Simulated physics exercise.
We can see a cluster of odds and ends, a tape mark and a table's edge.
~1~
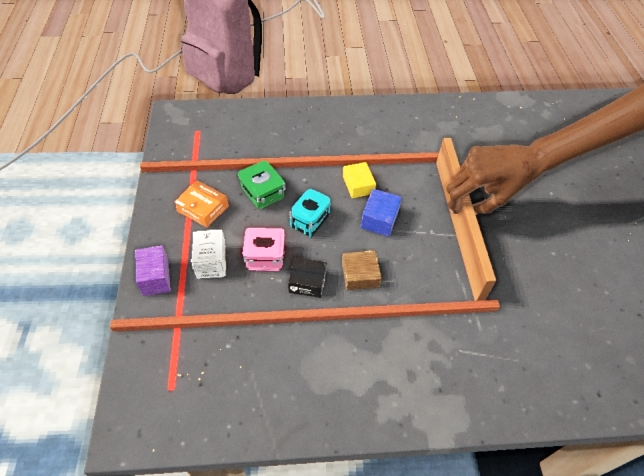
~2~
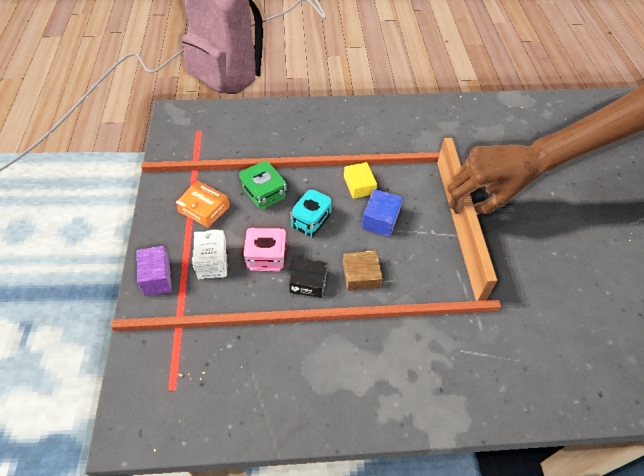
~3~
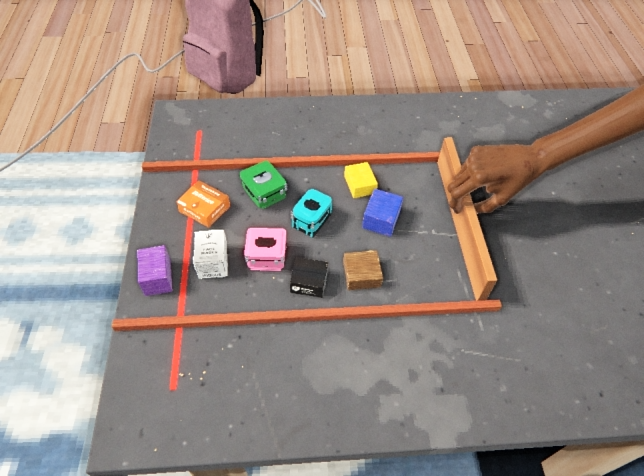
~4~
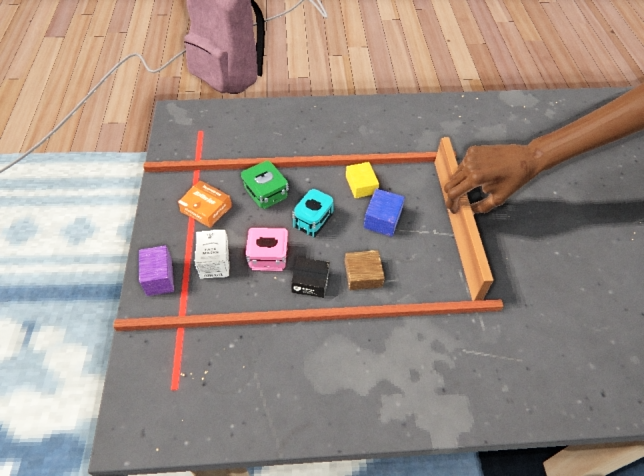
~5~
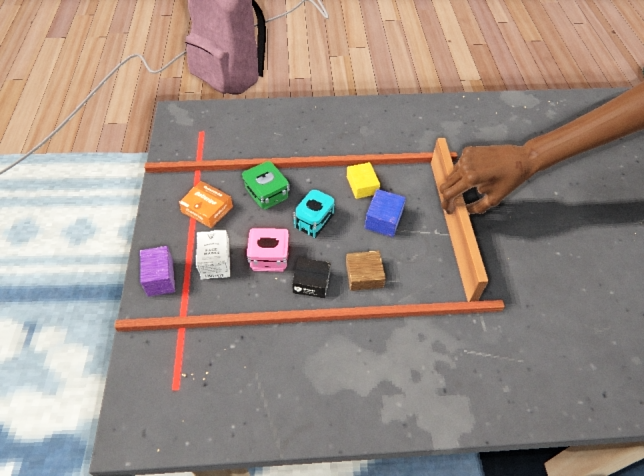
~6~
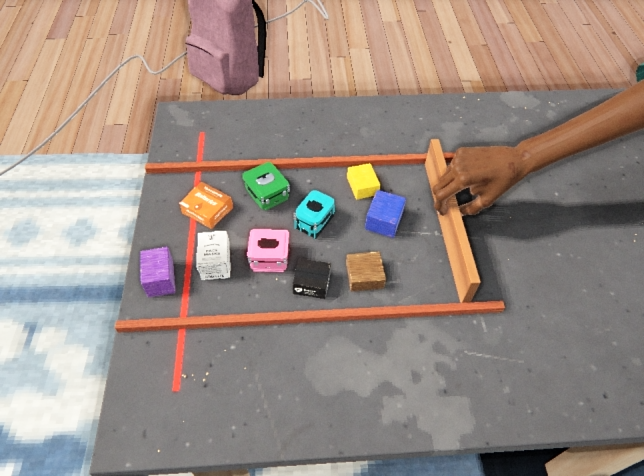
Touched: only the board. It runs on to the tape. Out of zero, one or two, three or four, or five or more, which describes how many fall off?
I expect the drop count to reach three but not five.
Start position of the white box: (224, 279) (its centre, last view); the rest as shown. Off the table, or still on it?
Here the white box goes off.
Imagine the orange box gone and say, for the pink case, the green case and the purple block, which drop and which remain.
Pink case: Still there. Green case: Still there. Purple block: Over the edge.
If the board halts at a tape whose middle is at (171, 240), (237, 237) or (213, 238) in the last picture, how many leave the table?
7, 0, 2.
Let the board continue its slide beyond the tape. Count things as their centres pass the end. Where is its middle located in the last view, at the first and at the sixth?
The first one at (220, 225), the next at (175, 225).
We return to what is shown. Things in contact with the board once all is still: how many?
3.
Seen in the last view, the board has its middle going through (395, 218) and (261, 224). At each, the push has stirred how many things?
Tally: 1; 10.
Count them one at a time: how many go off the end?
Counted up, you get 3.
Soon after, none off yet; purple block at rest near (158, 272); orange box at rest near (207, 205); white box at rest near (214, 255).
Then, none off yet; purple block at rest near (158, 272); orange box at rest near (207, 205); white box moving near (211, 255).
Further on, none off yet; purple block moved about its own width near (129, 281); orange box moved about its own width near (150, 213); white box moved well along near (138, 251).
At rest, the number that fall off is three or four; fallen, white box, orange box and purple block.
